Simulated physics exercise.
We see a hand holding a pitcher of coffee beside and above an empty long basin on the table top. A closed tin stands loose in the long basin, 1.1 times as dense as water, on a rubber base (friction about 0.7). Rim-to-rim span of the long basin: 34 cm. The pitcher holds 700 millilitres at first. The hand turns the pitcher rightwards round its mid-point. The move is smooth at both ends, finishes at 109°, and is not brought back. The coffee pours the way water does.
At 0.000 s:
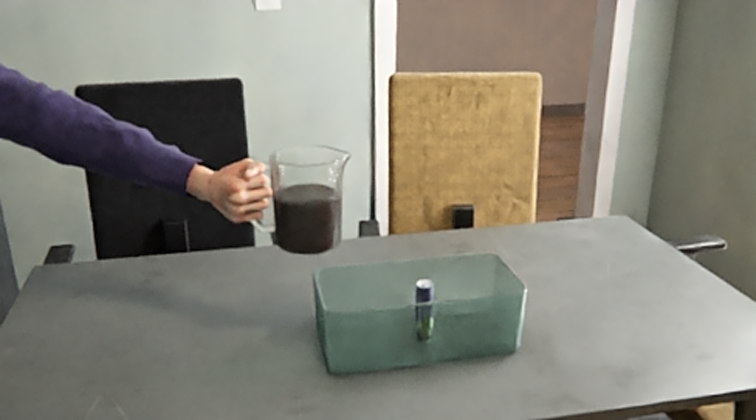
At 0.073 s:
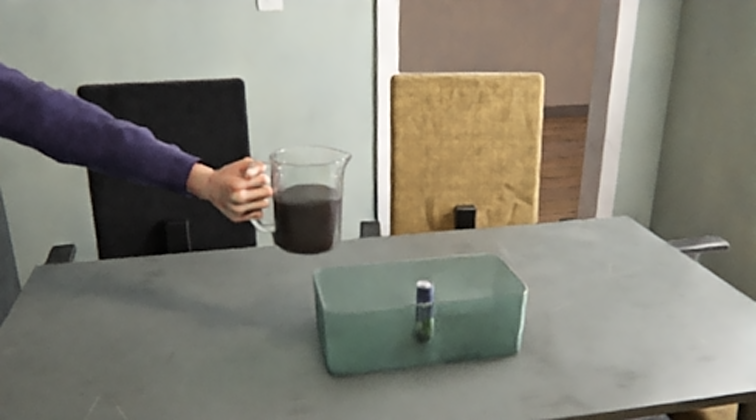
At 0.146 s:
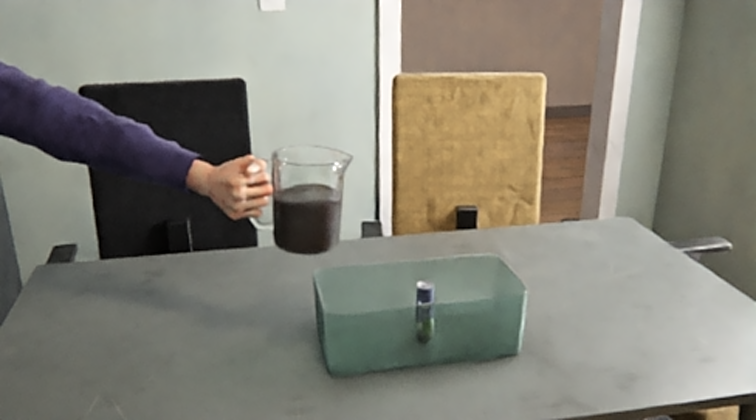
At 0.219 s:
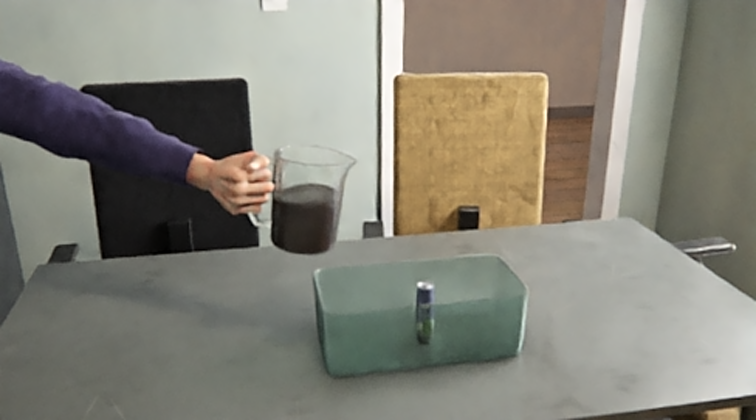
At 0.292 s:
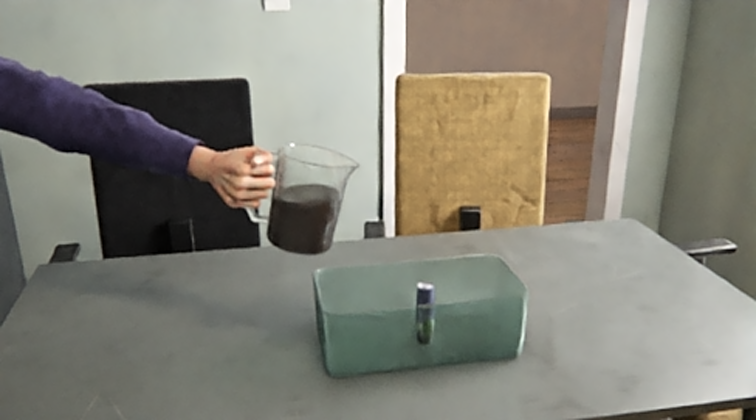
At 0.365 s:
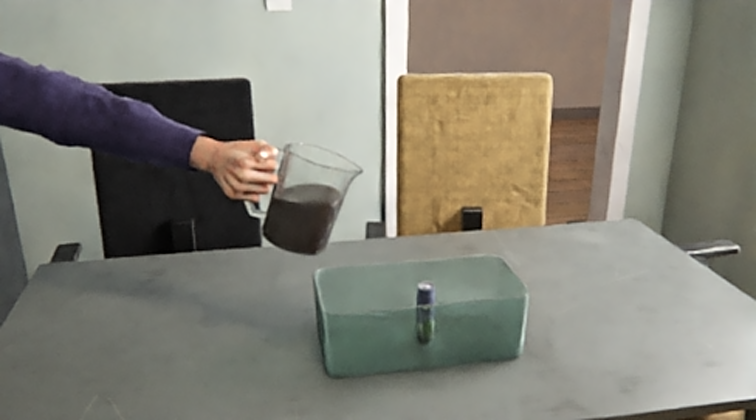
To begin with, a hand in a purple sleeve holds a clear pitcher of dark liquid upright above a gray table, beside a greenish see-through basin with a small tin standing inside. The hand then gradually tilts the pitcher modestly to the right, while the basin and tin stay still.
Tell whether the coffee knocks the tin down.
It does not capsize.
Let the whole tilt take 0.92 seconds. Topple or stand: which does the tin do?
The tin would stay balanced.
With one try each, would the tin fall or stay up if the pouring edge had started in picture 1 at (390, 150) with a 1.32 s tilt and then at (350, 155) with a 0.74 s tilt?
Trial 1 - tin tips; trial 2 - tin stays standing.
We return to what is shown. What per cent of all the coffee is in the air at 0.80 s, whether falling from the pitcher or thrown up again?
Near 6 per cent of it all.
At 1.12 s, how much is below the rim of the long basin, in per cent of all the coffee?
Value: Approx. 42 %.
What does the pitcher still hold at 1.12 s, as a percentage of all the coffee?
Roughly 34 percent remains.
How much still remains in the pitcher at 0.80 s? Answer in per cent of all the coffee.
Near 94 in a hundred.
By 0.80 s the tilt is 73° and 94 per cent is still to pour; the tin stands where it began.
By 1.12 s the tilt is 103° and 34 per cent is still to pour; the tin stands where it began.
By 1.46 s the tilt is 109° and 2 per cent is still to pour; the tin stands 1 cm from where it began.
By 1.82 s the tilt is 109° and 0 per cent is still to pour; the tin stands 1 cm from where it began.
At rest the tin stands 1 cm from where it began.
